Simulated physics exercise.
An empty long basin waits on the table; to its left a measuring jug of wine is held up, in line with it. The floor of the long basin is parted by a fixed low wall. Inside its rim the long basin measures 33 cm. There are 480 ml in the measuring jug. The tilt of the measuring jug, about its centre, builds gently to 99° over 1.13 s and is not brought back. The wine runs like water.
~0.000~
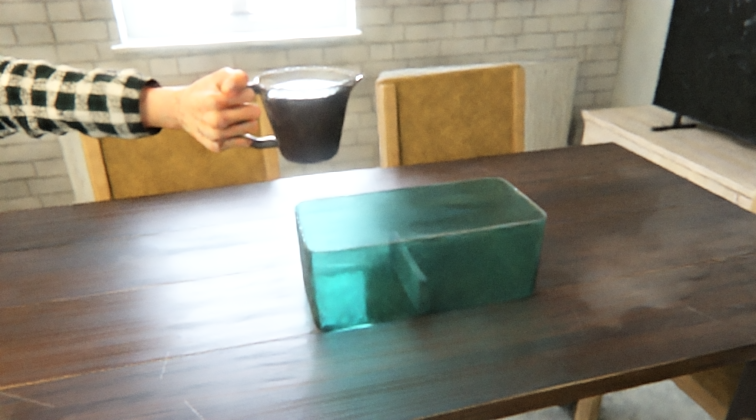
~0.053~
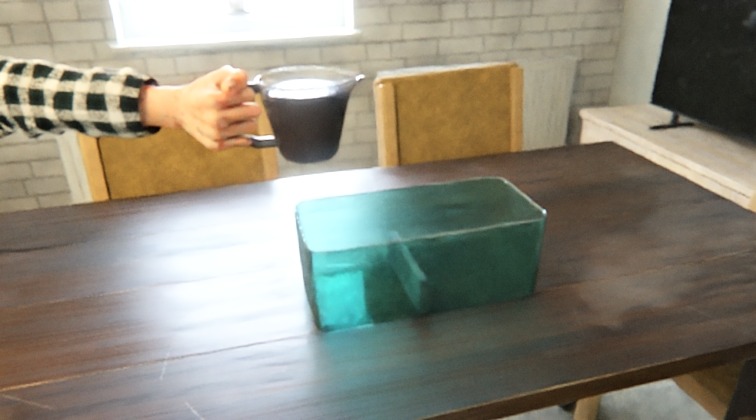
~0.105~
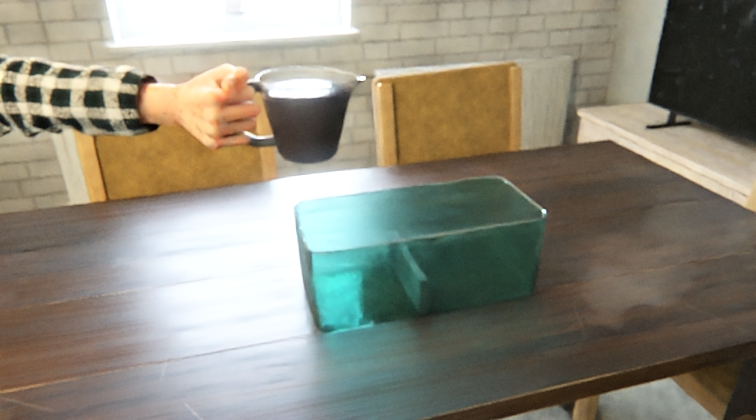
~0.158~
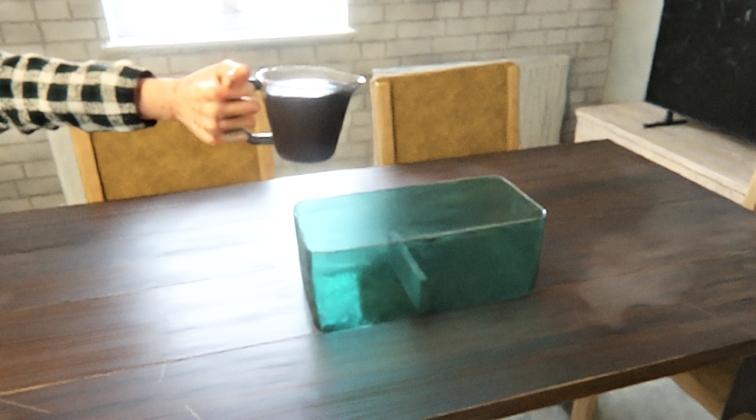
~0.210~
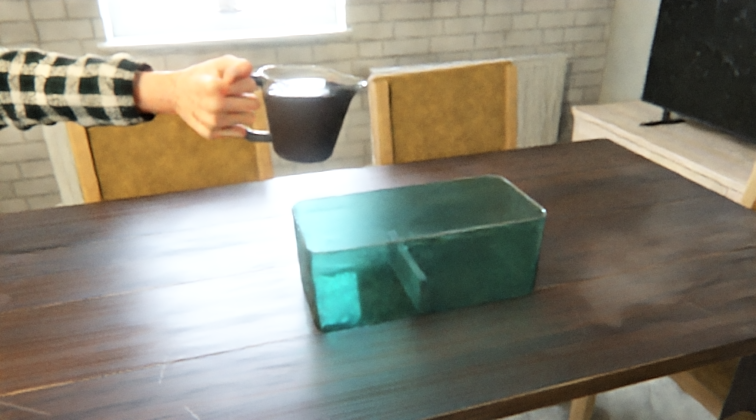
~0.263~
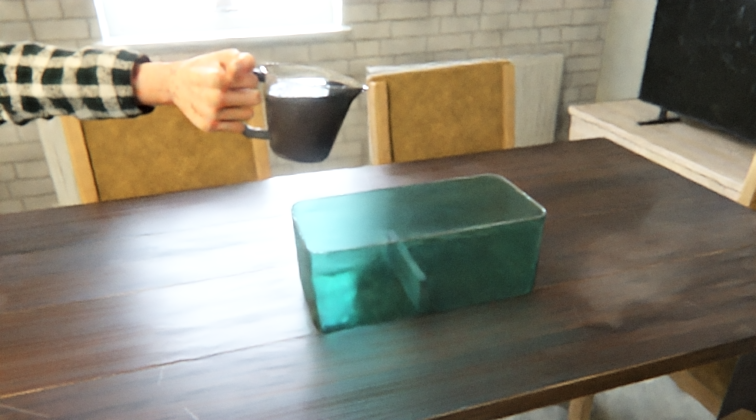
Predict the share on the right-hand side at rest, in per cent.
About 56 per cent.
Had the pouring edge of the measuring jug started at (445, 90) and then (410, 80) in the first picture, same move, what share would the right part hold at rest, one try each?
First 95, then 95 per cent.
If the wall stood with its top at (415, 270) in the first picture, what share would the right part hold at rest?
Then about 50 per cent.
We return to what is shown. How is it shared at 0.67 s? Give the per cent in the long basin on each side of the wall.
Left about 1, right about 10.
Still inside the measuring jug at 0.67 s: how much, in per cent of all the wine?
About 66 per cent.
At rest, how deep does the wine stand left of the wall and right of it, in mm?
Left about 10 mm, right about 10 mm.
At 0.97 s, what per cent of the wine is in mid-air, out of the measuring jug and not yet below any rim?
Some 16 per cent.
Then, 0.67 s in, the tilt is 64° and 65 per cent is still to pour, 1 is left of the wall and 10 right of it.
Then, 0.97 s in, the tilt is 94° and 12 per cent is still to pour, 19 is left of the wall and 53 right of it.
Then, 1.29 s in, the tilt is 99° and 0 per cent is still to pour, 43 is left of the wall and 56 right of it.
Then, 1.63 s in, the tilt is 99° and 0 per cent is still to pour, 43 is left of the wall and 56 right of it.
Finally, 43 per cent lies left of the wall, 56 right of it and 1 outside.
